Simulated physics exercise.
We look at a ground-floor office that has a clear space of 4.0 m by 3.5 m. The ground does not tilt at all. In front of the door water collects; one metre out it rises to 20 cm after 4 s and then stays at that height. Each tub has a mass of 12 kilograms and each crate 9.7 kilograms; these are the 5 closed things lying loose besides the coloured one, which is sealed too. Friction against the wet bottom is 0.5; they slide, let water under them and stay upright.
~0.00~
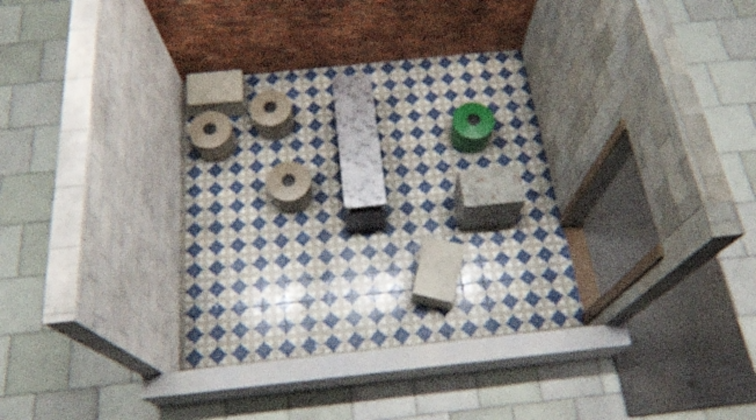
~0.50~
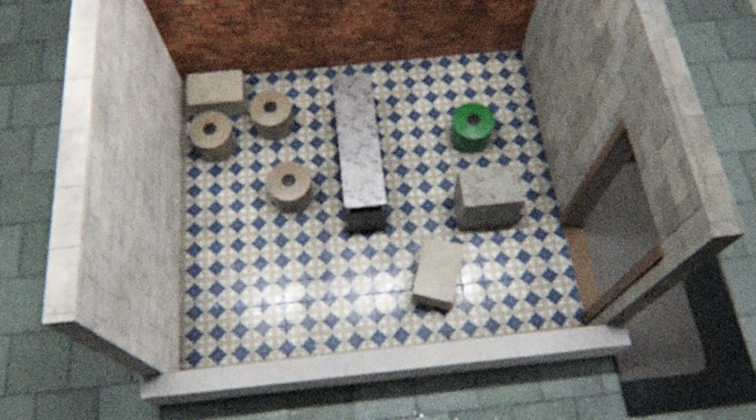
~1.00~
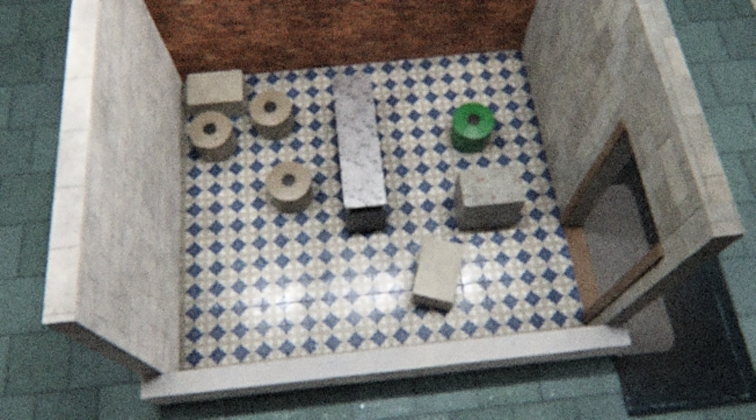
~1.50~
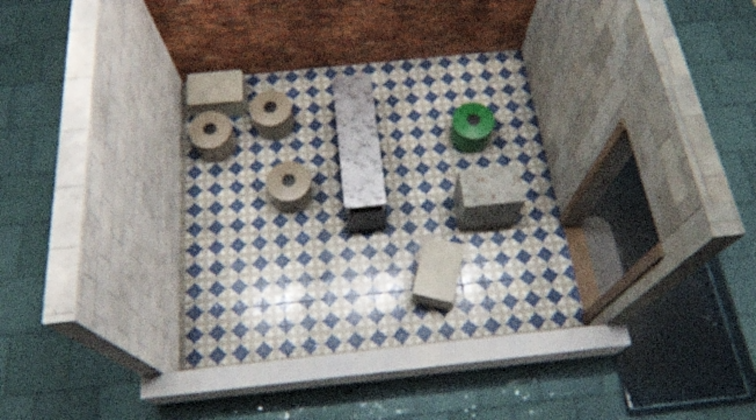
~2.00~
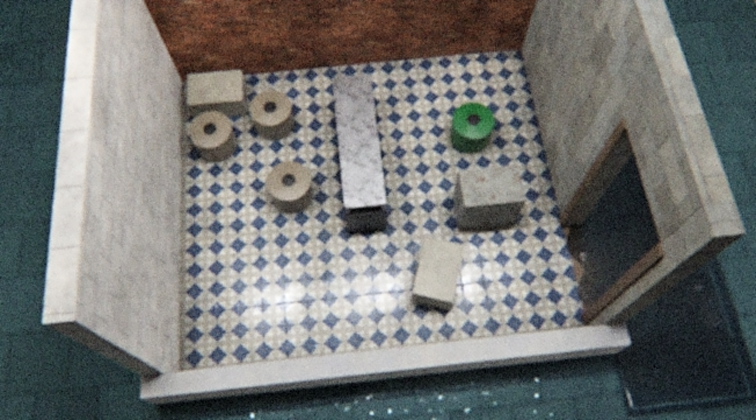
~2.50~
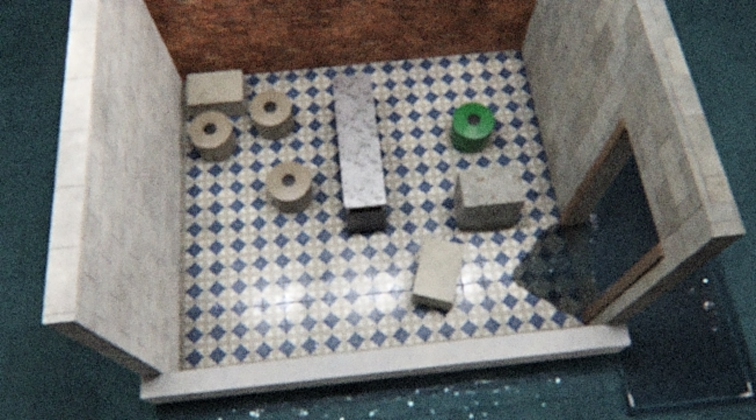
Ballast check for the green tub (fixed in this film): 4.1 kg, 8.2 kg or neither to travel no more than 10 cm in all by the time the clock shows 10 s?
It seems the lighter option will anchor it.
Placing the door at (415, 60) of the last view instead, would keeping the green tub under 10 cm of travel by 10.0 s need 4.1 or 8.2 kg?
In that case both options fail.
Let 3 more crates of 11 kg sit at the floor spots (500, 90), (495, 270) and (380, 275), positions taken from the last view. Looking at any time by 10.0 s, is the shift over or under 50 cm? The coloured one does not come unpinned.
Result, in turn - falls shy; exceeds it; exceeds it.
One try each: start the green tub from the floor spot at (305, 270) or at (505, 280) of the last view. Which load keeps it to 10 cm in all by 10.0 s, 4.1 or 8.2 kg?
In turn: Neither is enough; neither is enough.
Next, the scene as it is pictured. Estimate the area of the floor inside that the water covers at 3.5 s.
Wet: Near 2.0 m2.
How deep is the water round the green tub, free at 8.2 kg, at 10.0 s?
Close to 2 cm deep.
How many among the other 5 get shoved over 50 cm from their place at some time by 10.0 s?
The tally stands at 1.
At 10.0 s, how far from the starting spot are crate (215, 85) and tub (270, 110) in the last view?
The first is 40 cm from its start, the second 30 cm.
After 3.5 s the green tub would be 0 cm from its start with 4.1 kg and 0 cm from its start with 8.2 kg; 0 cm of water round it then.
After 4.5 s the green tub would be 0 cm from its start with 4.1 kg and 0 cm from its start with 8.2 kg; 0 cm of water round it then.
After 7.0 s the green tub would be 0 cm from its start with 4.1 kg and 0 cm from its start with 8.2 kg; 1 cm of water round it then.
After 10.0 s the green tub would be 0 cm from its start with 4.1 kg and 0 cm from its start with 8.2 kg; 2 cm of water round it then.
